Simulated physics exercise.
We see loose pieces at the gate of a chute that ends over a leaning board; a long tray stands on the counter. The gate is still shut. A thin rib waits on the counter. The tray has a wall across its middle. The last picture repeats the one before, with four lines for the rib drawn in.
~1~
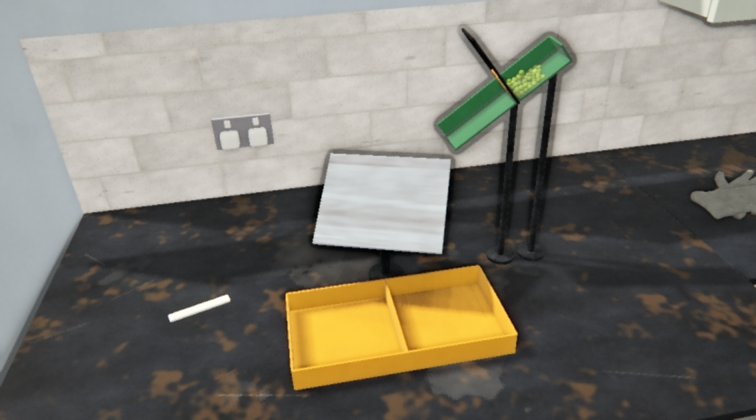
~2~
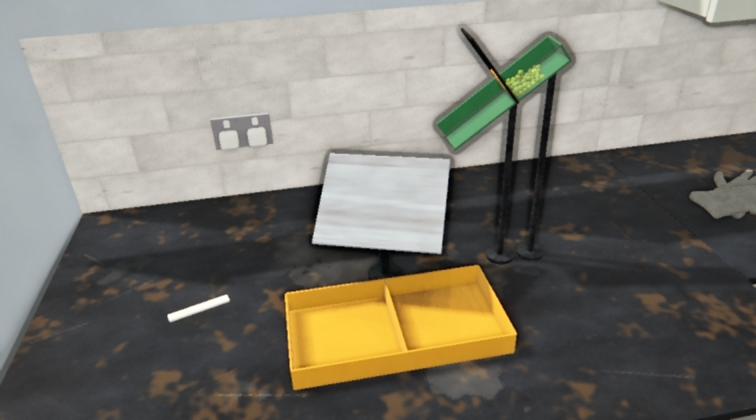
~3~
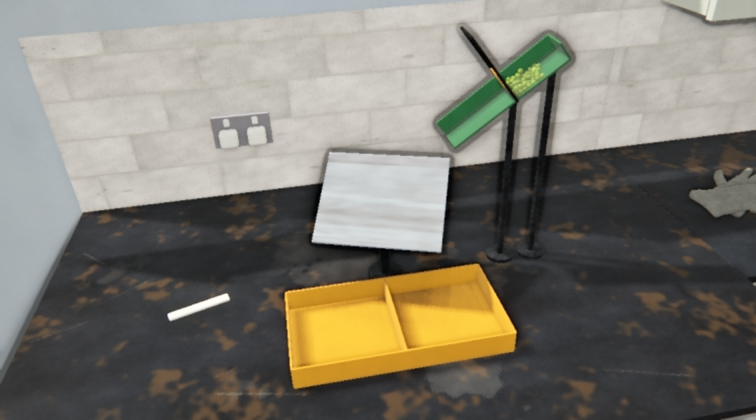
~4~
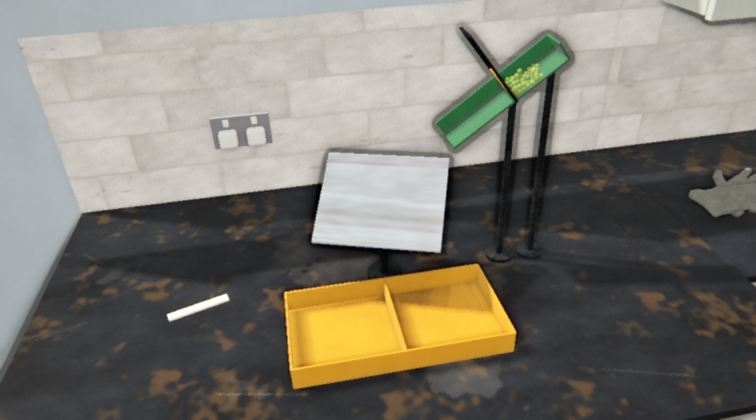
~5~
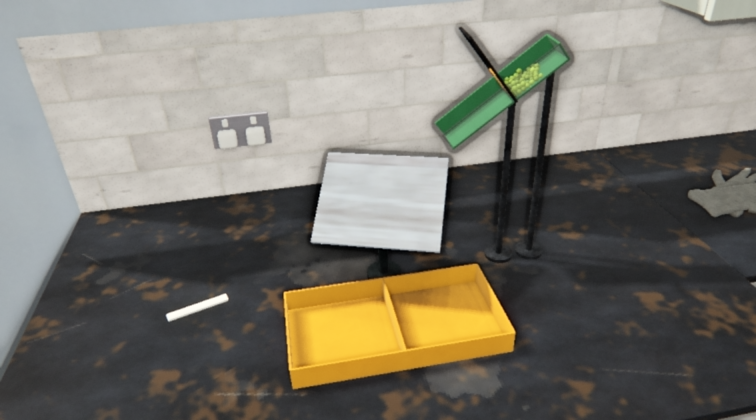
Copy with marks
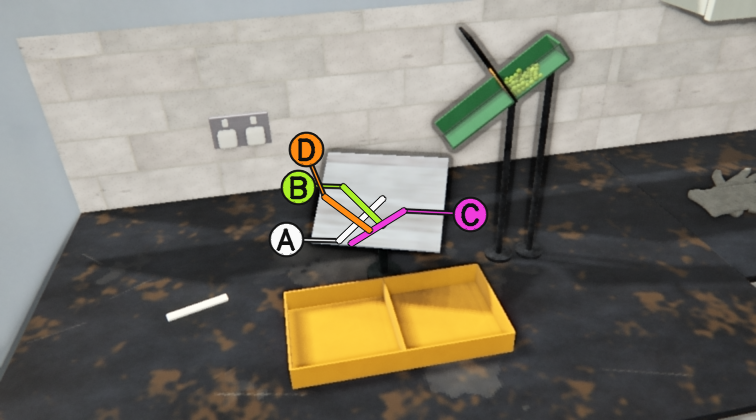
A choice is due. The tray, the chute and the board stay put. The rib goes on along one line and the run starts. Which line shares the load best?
Line B does it best.
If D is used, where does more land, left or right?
The left half.
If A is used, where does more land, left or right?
Left.
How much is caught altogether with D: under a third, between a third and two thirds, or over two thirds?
Over two thirds.
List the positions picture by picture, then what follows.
Load behind the gate at (522, 86), dried peas; lip of the chute at (452, 144), sloping fairly steeply, in the first picture.
Middle of the board at (382, 200), tilted fairly steeply; middle of its low edge at (375, 248); of its high edge at (389, 156), in the second picture.
Front corners of the tray at (292, 370) and (516, 332); front end of its middle wall at (407, 350); gate still shut at (498, 76), in the third picture.
Middle of the load at (520, 84); lip at (450, 143), in the fourth picture.
Middle of the load at (519, 84); lip at (449, 143), in the fifth picture.
On the marked copy, line A from (382, 198) to (339, 240); line B from (343, 186) to (382, 225); line C from (404, 210) to (351, 243); line D from (324, 196) to (369, 230).
If A is chosen, of what is caught, all in the left half, none in the right.
If B is chosen, of what is caught, about half in the left half, about half in the right.
If C is chosen, of what is caught, nearly all in the left half, a small part in the right.
If D is chosen, of what is caught, nearly all in the left half, a small part in the right.
